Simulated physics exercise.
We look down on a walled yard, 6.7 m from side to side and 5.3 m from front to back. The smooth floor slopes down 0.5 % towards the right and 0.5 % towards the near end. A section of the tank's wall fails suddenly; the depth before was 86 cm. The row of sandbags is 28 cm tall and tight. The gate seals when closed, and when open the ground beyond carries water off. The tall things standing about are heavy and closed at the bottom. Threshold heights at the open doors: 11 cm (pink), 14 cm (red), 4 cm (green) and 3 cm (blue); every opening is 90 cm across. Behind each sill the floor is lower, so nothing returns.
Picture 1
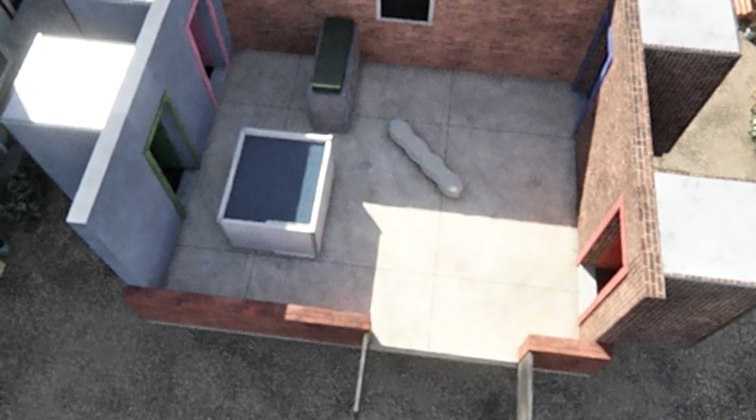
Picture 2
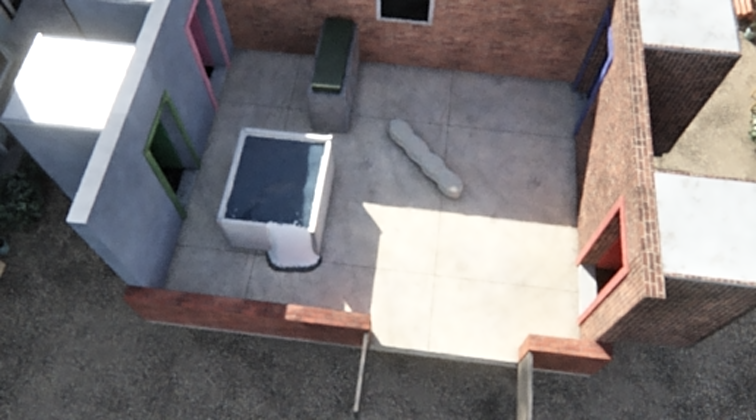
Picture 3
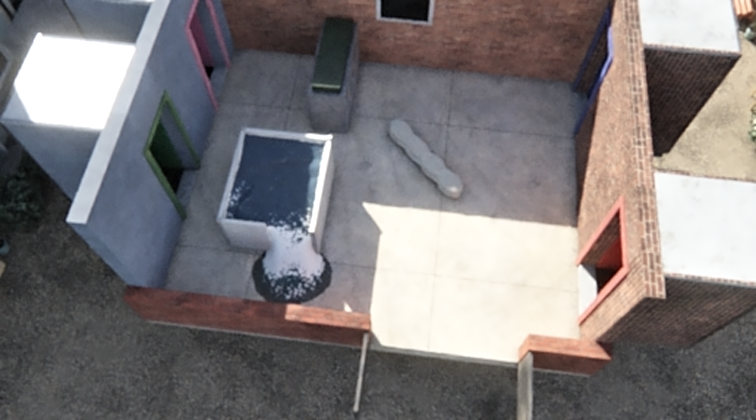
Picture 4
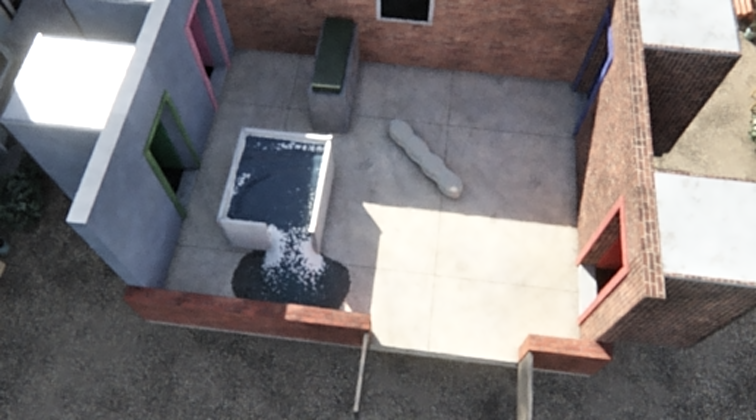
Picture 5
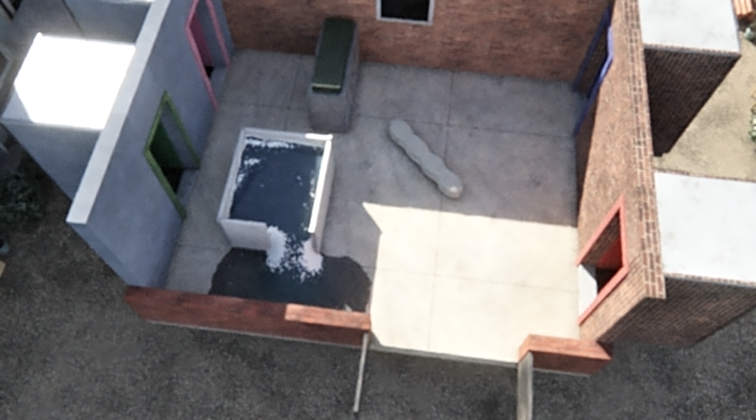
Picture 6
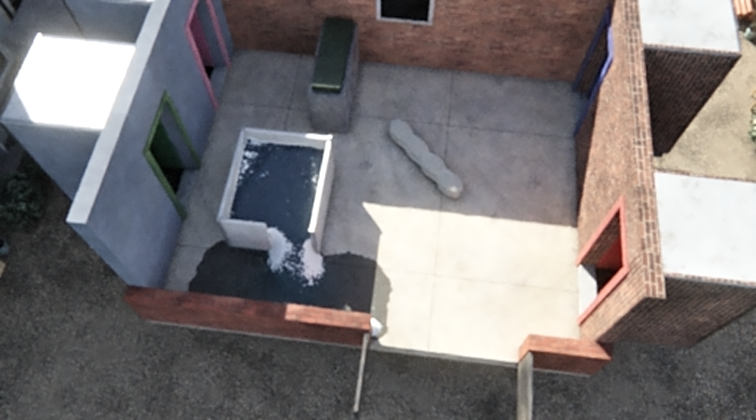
A walled brick yard seen from above, with water pouring from a square tank's near wall and spreading darkly across the floor.
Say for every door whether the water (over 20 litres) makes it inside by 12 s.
The water let in: At the pink door it stays under the limit; at the red door it stays under the limit; at the green door it exceeds the limit; at the blue door it passes the limit.
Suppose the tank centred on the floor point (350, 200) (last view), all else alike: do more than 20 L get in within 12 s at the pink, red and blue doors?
Against that limit: Pink under, red below, blue under.
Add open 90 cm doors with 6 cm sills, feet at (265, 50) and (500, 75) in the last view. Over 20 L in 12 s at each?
In that order: Over, under.
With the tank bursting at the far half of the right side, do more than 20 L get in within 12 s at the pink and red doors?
Then: Pink under, red past it.
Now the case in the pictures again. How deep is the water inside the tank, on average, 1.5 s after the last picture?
Some 41 cm.
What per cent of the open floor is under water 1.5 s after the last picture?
Some 35 per cent of it.
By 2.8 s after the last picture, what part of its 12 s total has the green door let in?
Some 10 per cent by then.
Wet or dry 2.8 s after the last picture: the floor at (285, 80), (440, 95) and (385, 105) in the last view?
In turn: Wet, not reached, still dry.
Then, 0.7 s after the last picture water covers 20 % of the floor and is deepest (50 cm) near (281, 317); pink door not reached, red door not reached, green door not reached, blue door not reached.
Then, 1.5 s after the last picture water covers 35 % of the floor and is deepest (34 cm) near (281, 317); pink door not reached, red door 19 cm at the sill, 0 L in, green door 7 cm at the sill, 0 L in, blue door not reached.
Then, 2.8 s after the last picture water covers 55 % of the floor and is deepest (25 cm) near (281, 317); pink door 3 cm at the sill, 0 L in, red door 14 cm at the sill, 7 L in, green door 6 cm at the sill, 5 L in, blue door not reached.
Then, 6.3 s after the last picture water covers 75 % of the floor and is deepest (14 cm) near (313, 67); pink door 7 cm at the sill, 0 L in, red door 8 cm at the sill, 8 L in, green door 5 cm at the sill, 13 L in, blue door 6 cm at the sill, 7 L in.
Then, 11.3 s after the last picture water covers 95 % of the floor and is deepest (10 cm) near (275, 151); pink door 8 cm at the sill, 1 L in, red door 5 cm at the sill, 8 L in, green door 7 cm at the sill, 39 L in, blue door 5 cm at the sill, 38 L in.
